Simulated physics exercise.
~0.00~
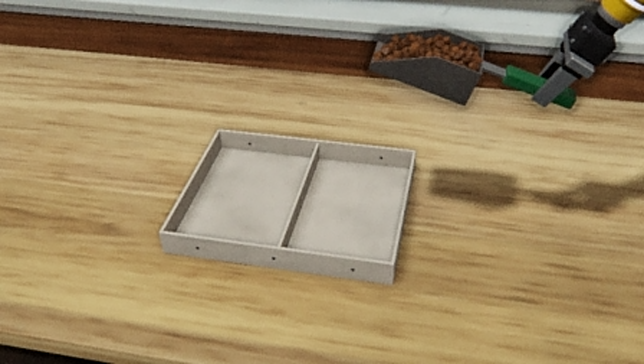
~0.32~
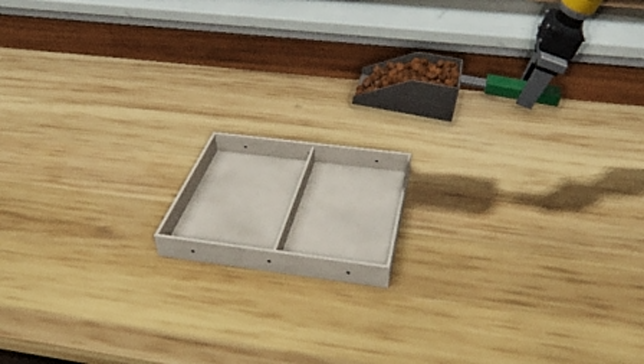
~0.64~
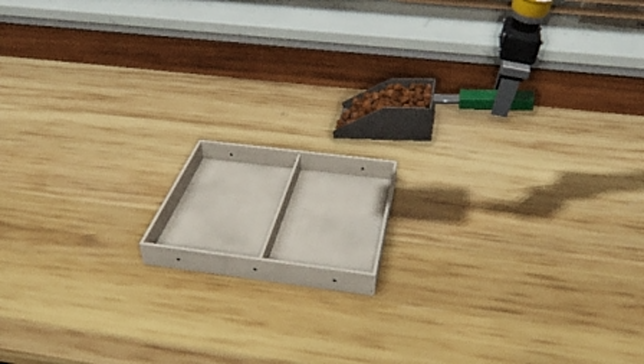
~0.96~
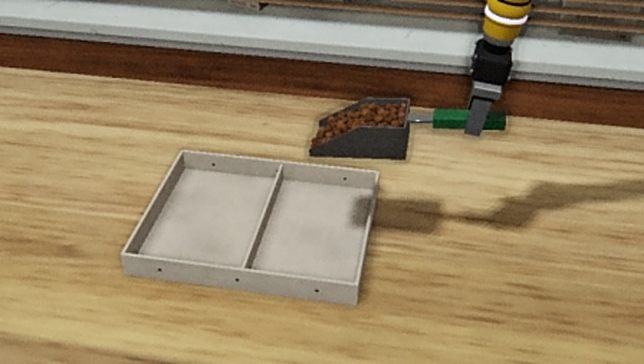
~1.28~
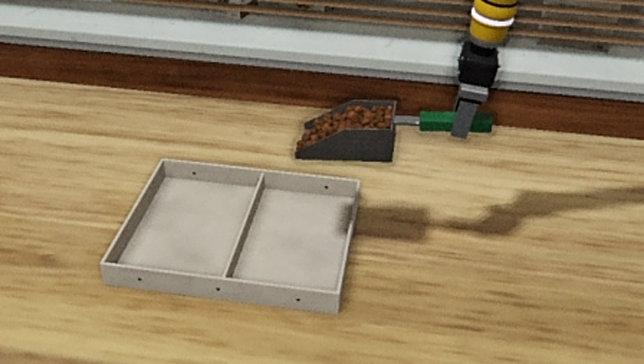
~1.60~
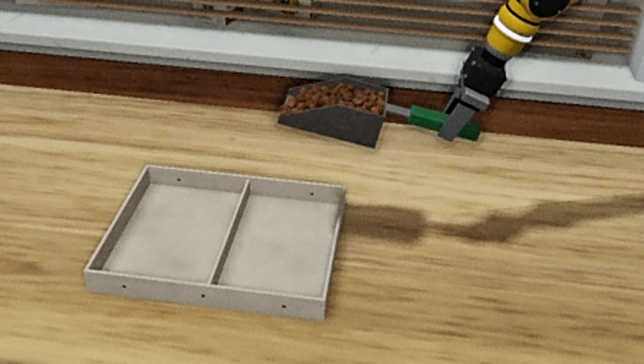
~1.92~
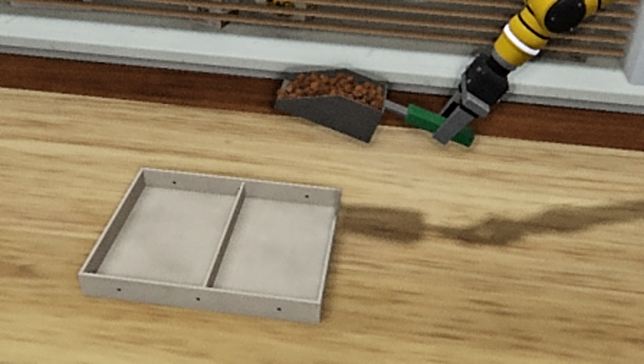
A dark scoop heaped with small brown pellets, its green handle held by a black and yellow robot gripper, hovers above a wooden table beyond a pale, empty tray split in two by a cross wall. At first the scoop is tipped back, its open front raised toward the left. The gripper gradually rotates it forward until it sits about level, still full. Then the scoop tilts back again, lifting its open end. The pellets stay heaped inside, and both parts of the tray remain empty.
